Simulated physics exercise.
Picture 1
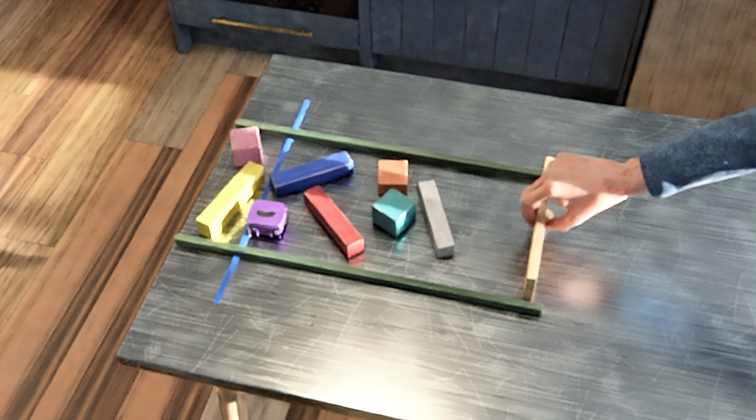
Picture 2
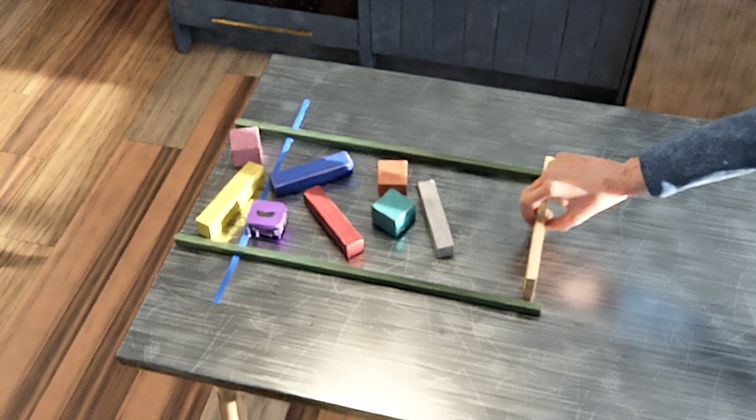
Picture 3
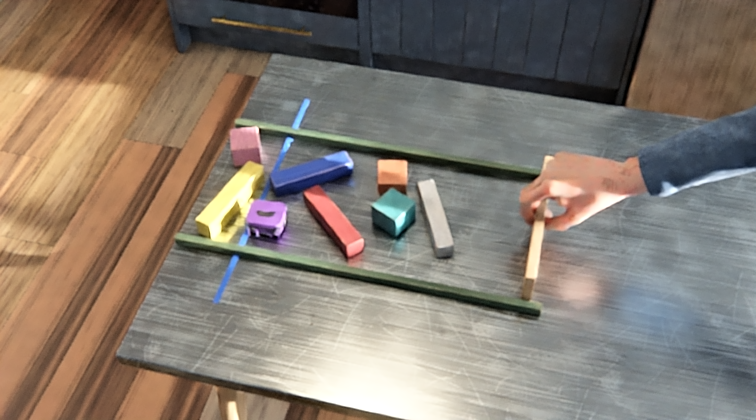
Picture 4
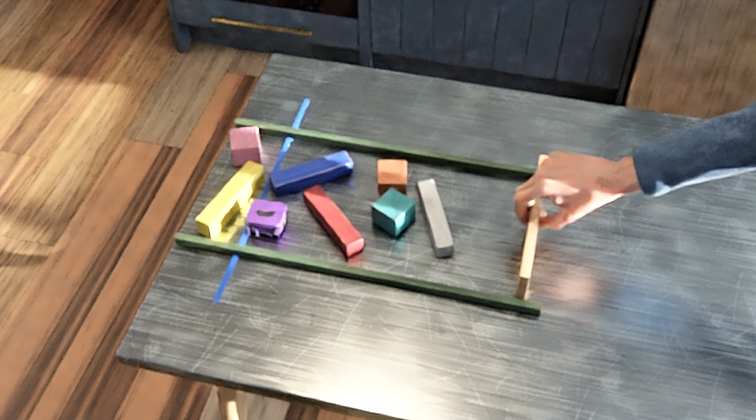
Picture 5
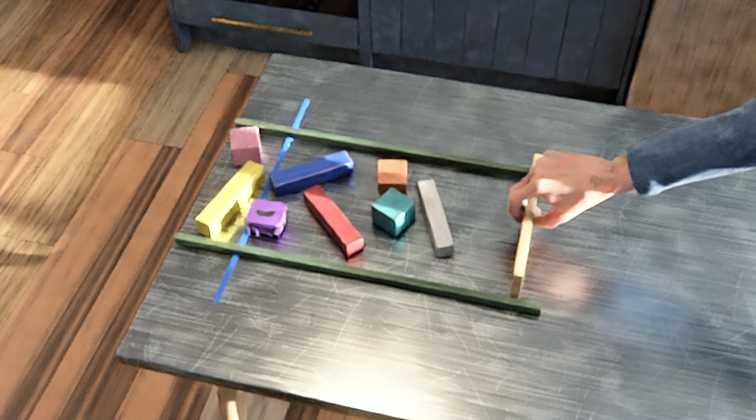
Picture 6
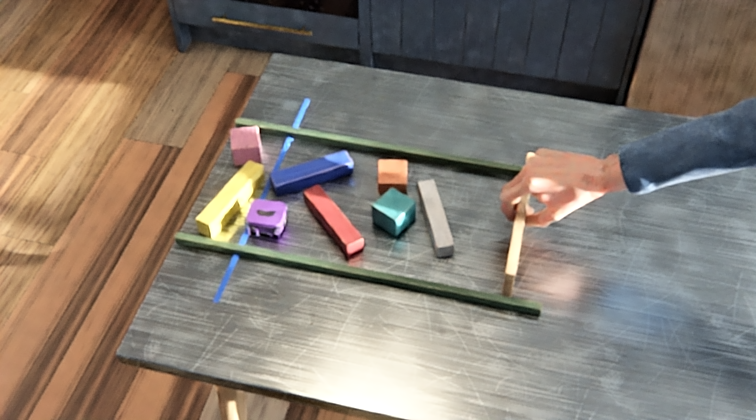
On a dark tabletop, eight colourful pieces, some long, lie between two green strips, with a blue tape line crossing near the left edge. A hand at the right holds an upright wooden board still at first, then slides it slightly left toward the pieces, which all stay in place.
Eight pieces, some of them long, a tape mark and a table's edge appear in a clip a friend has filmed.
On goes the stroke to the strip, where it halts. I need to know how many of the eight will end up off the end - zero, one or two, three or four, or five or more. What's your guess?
So the push knocks one or two off, going by the tape.
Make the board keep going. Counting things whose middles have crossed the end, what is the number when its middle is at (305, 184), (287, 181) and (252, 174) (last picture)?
Respectively, 0, 1 and 4.
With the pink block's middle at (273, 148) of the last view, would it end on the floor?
It topples off.
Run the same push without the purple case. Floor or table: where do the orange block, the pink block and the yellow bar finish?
Taking them one by one, the orange block holds its spot, the pink block drops away and the yellow bar drops away.
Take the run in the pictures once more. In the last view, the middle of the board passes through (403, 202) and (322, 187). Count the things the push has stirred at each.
At the first place 3, at the second 7.
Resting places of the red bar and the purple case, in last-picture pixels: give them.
The red bar ends up near (220, 208), and the purple case near (194, 216).
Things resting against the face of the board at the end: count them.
The number is 3.
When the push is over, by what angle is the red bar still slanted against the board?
It is near 40° out of line.
Early on, none off yet; pink block at rest near (246, 146); yellow bar at rest near (232, 198); purple case at rest near (267, 219).
A while later, none off yet; pink block at rest near (246, 146); yellow bar at rest near (232, 198); purple case travelled a little near (255, 223).
Finally, the number that fall off is one or two; lost, yellow bar and pink block.
